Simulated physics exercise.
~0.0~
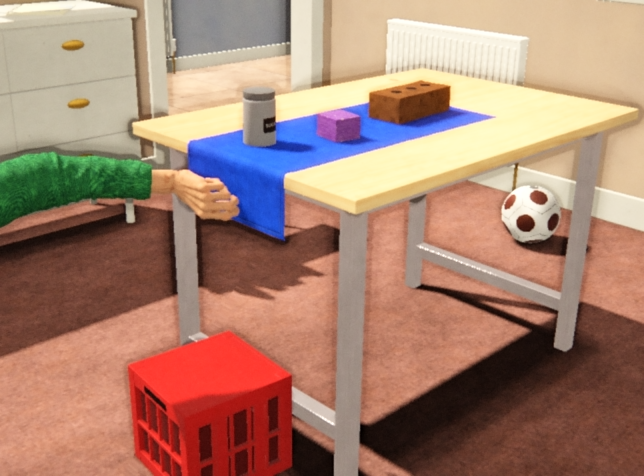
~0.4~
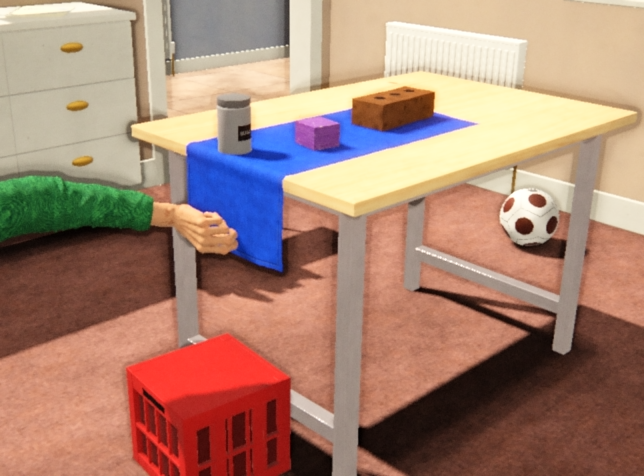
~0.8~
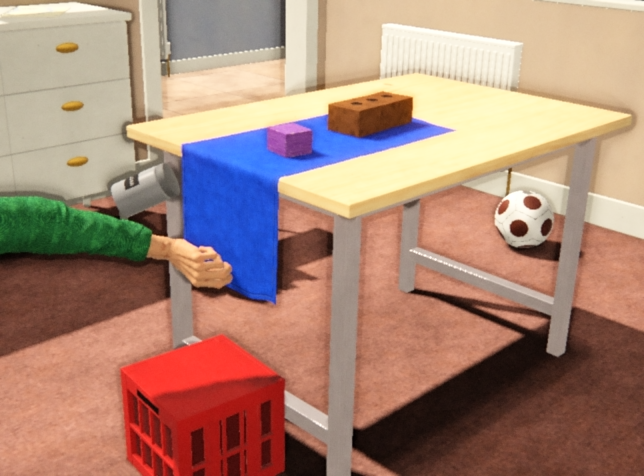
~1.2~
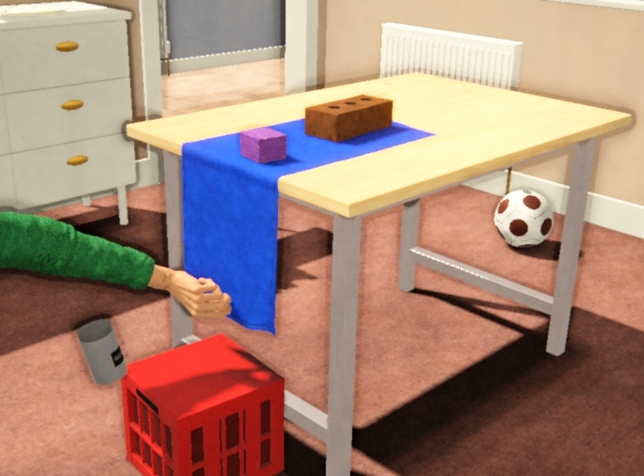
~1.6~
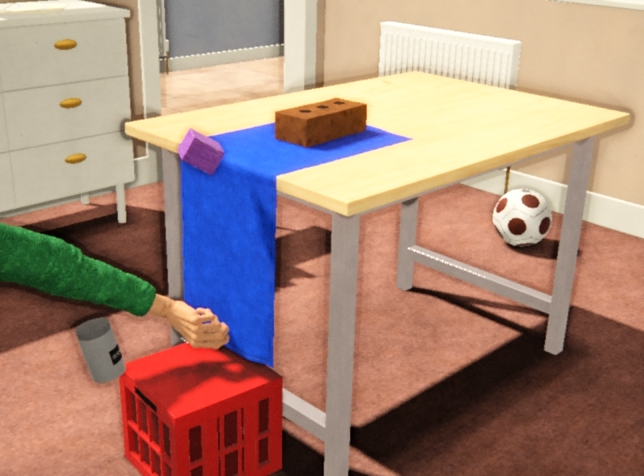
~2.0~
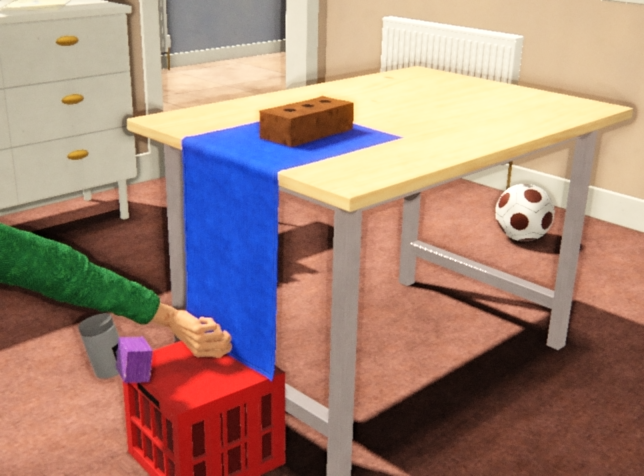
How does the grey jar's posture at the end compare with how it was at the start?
At the start the grey jar stands upright on the cloth, but at the end it is leaning, down beside the red crate.
